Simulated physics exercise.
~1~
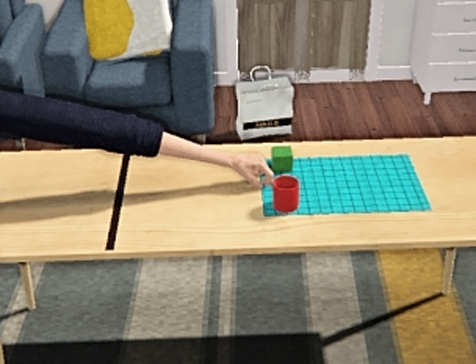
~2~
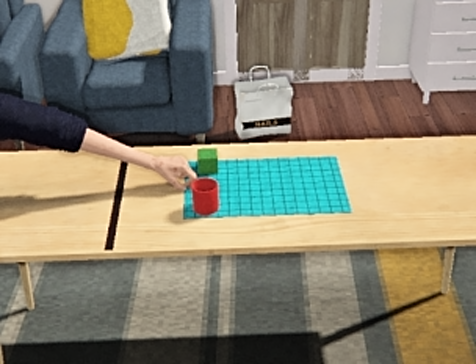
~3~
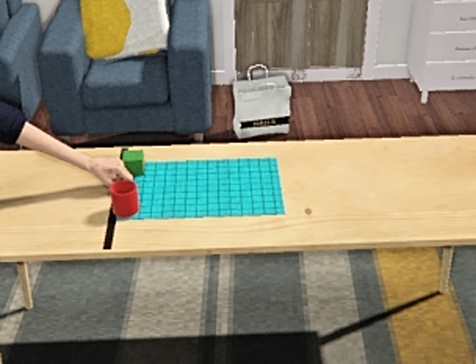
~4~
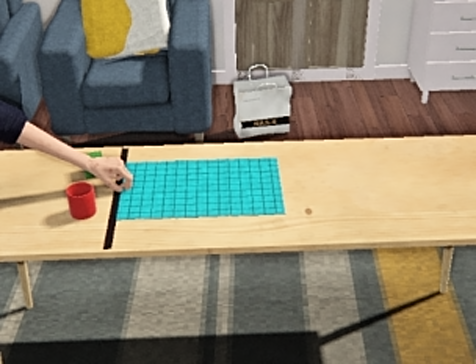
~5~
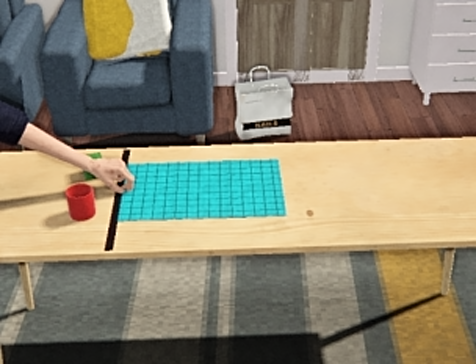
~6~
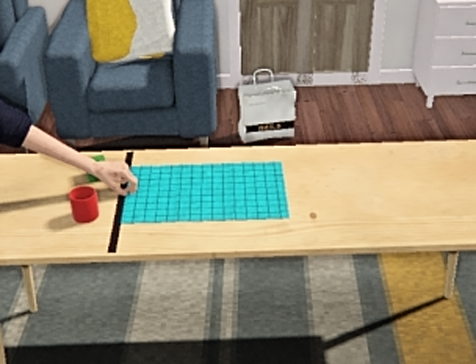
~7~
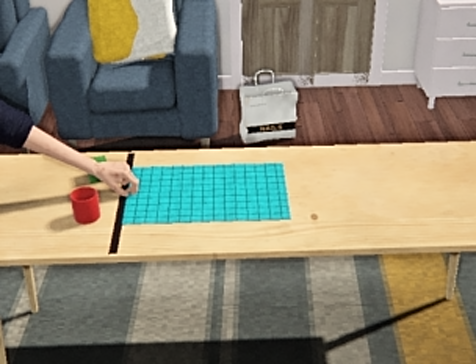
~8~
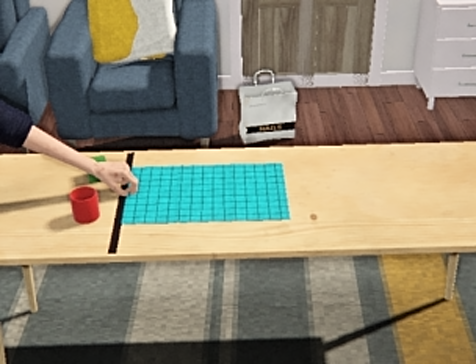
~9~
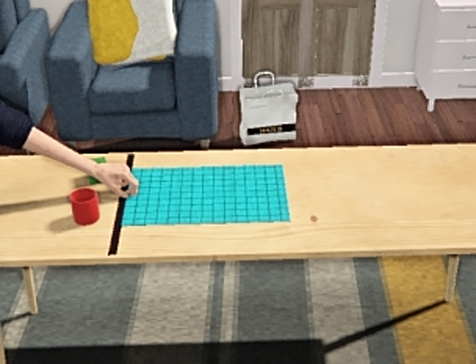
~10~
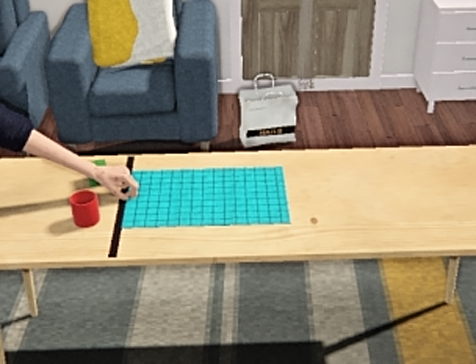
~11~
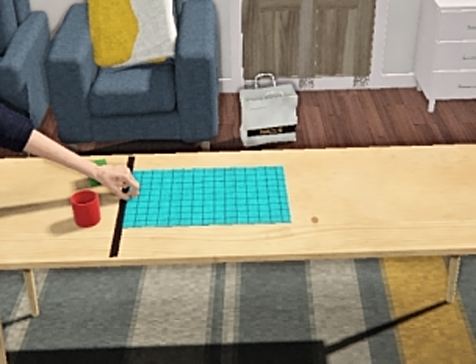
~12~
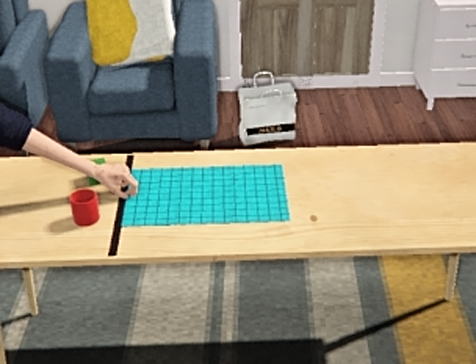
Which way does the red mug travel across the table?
The red mug travels to the left, from the viewer's point of view, and ends up past the black tape line.
